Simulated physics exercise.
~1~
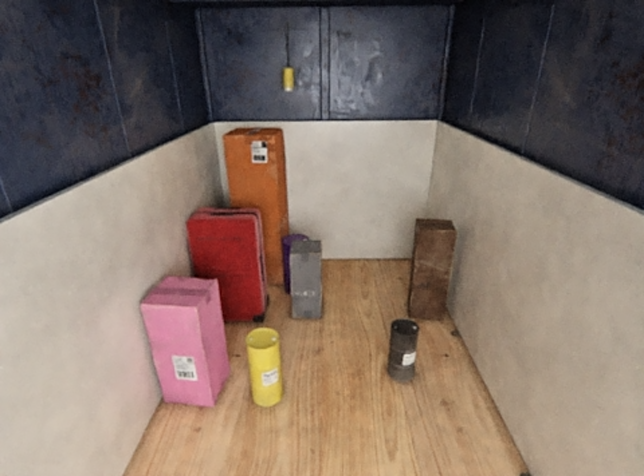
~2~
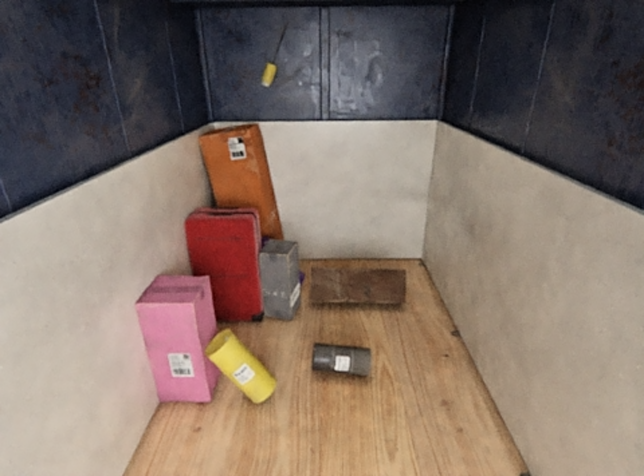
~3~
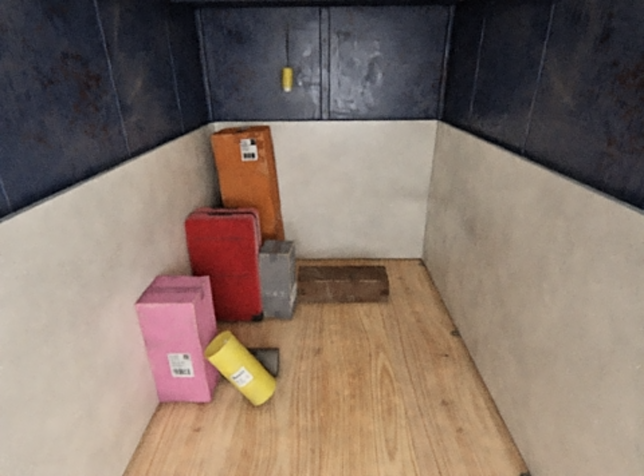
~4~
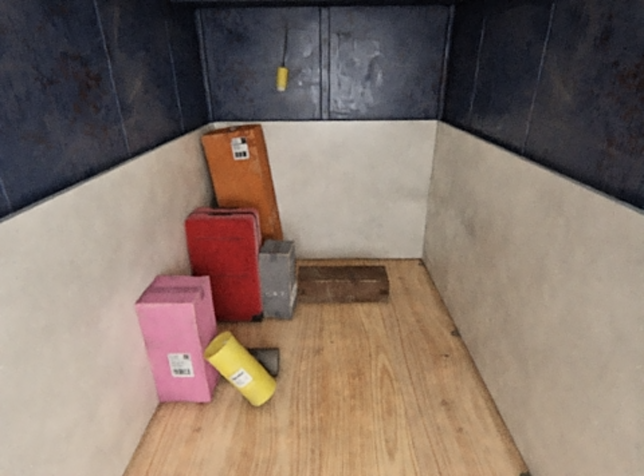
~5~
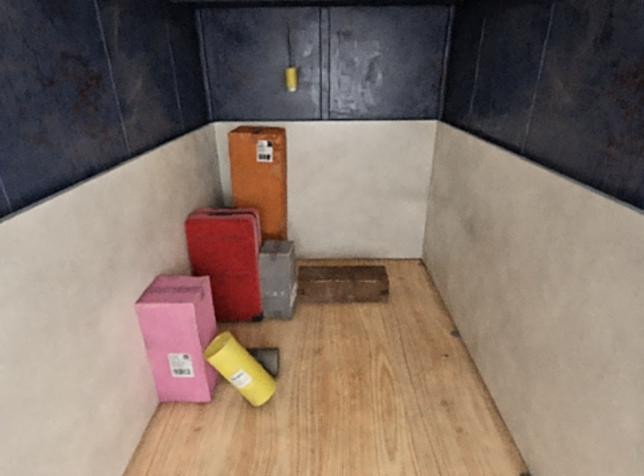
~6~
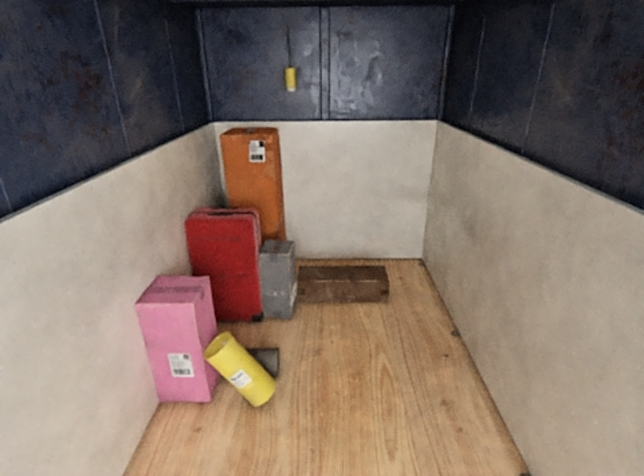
In the back of a van, boxes, a case and canisters slid or tipped left as a hanging lamp swung; the brown box and black canister toppled, and the yellow canister ended up leaning against the pink box, which stayed standing.
